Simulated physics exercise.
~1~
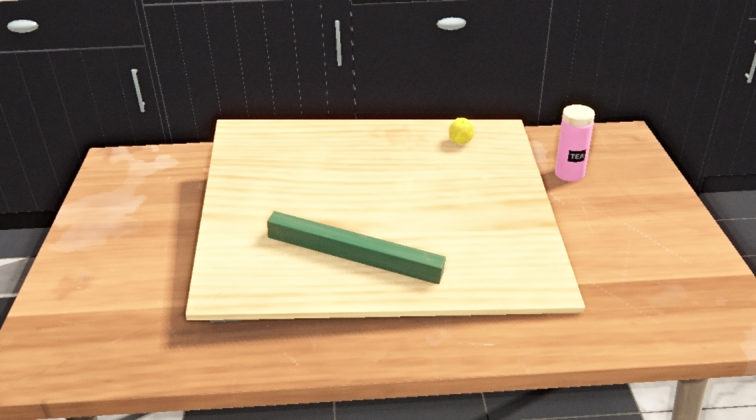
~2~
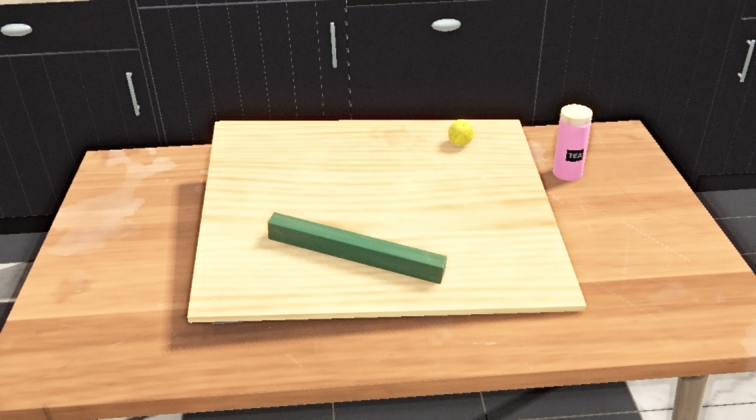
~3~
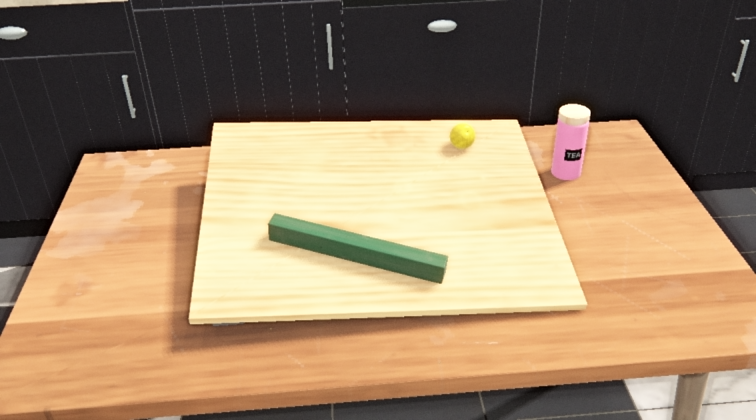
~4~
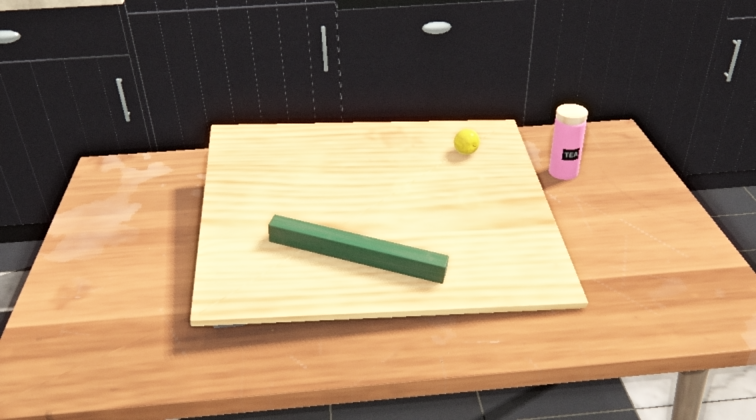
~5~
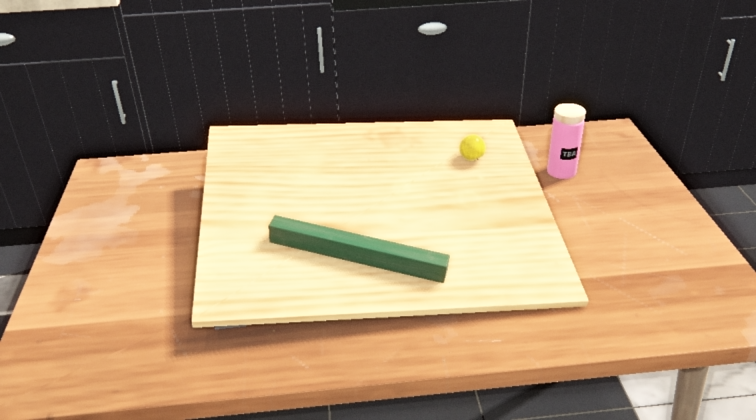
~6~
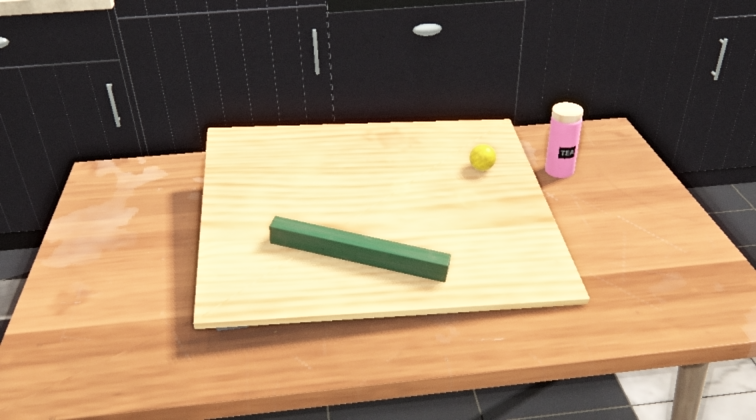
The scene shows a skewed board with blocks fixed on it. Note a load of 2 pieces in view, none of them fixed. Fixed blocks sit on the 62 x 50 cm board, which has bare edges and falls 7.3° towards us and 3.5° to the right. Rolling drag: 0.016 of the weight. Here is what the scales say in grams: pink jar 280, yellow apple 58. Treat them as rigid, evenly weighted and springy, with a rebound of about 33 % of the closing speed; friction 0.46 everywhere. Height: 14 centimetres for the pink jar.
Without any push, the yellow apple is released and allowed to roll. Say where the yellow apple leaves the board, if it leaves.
The yellow apple leaves on the right-hand side.
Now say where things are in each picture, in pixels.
In the first frame, 42 cm of board to the near edge; yellow apple (461, 132); pink jar (574, 144).
In the second frame, 42 cm of board to the near edge; yellow apple (461, 133); pink jar (572, 143).
In the third frame, 41 cm of board to the near edge; yellow apple (462, 136); pink jar (570, 143).
In the fourth frame, 39 cm of board to the near edge; yellow apple (467, 142); pink jar (568, 143).
In the fifth frame, 37 cm of board to the near edge; yellow apple (472, 148); pink jar (566, 142).
In the sixth frame, 34 cm of board to the near edge; yellow apple (483, 158); pink jar (564, 141).
Then, 0.20 s later than the last frame, 25 cm of board to the near edge; yellow apple near (517, 187).
Then, 0.40 s later than the last frame, 13 cm of board to the near edge; yellow apple near (568, 231).
Then, 0.60 s later than the last frame, it has gone over the right edge; yellow apple near (635, 293).
Then, 0.80 s later than the last frame, it has gone over the right edge; yellow apple near (716, 350).
When it is over, it has gone over the right edge; pink jar within 8 cm of the start.
